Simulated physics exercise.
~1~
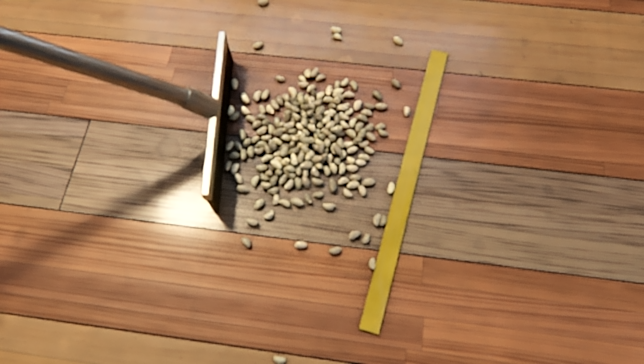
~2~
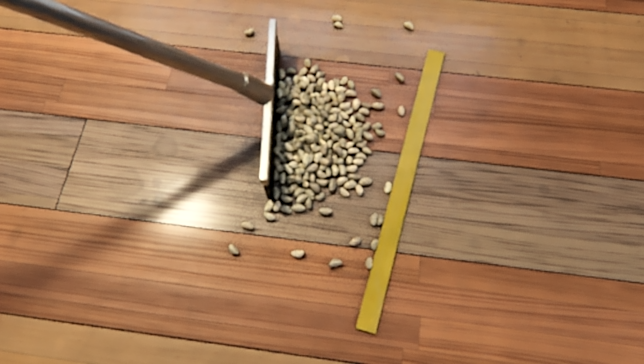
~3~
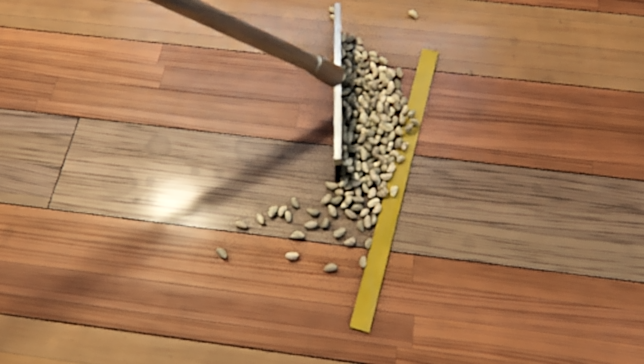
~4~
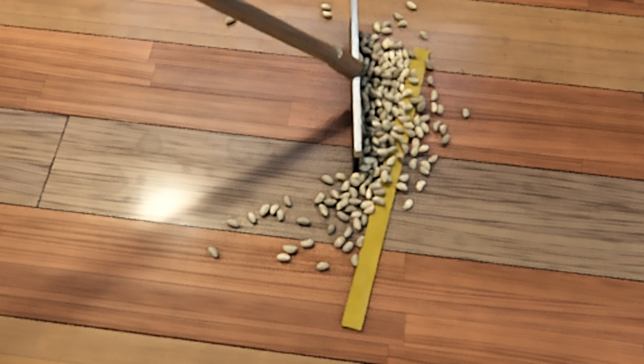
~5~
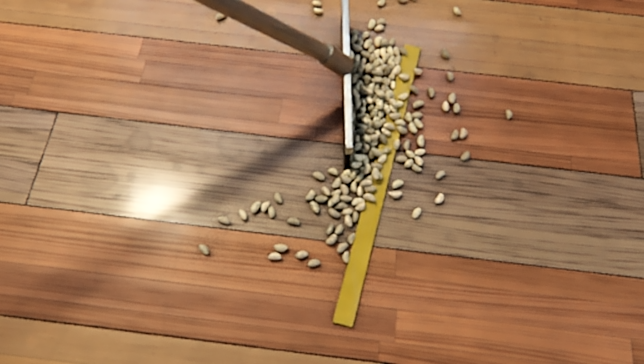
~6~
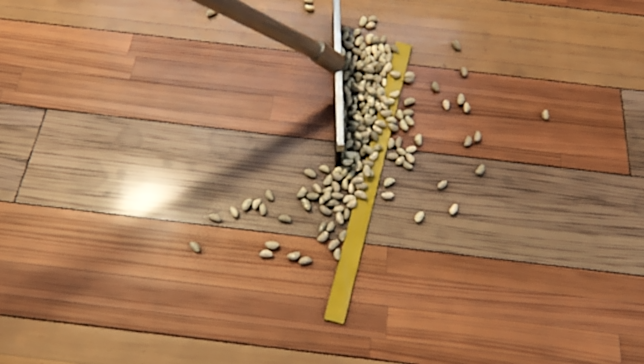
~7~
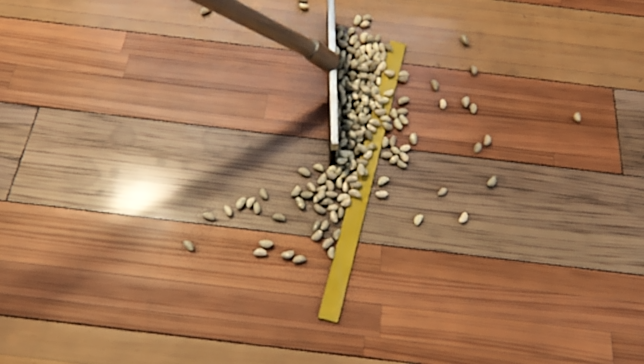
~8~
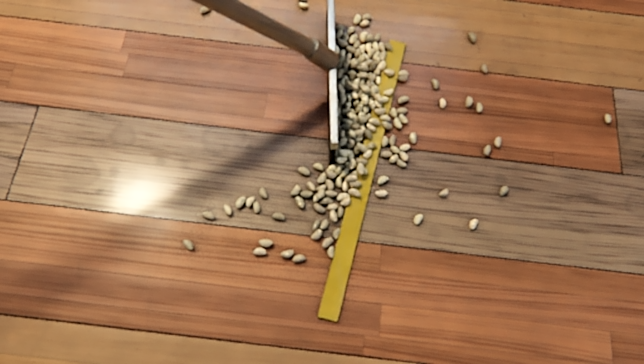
A squeegee with a pale flat blade and a long grey-brown handle slides rightwards across a floor of reddish, tan and greyish wooden planks, seen from above at an angle. It gathers a loose heap of pale beans against its blade and pushes them towards a slanting yellow strip on the right. The heap bunches up and narrows, then presses onto the strip as the blade stops just short of it. Several beans scatter past onto the planks beyond, a few still rolling, while the view pans slightly right. Finally, most beans stay packed between blade and strip, with some on the strip.
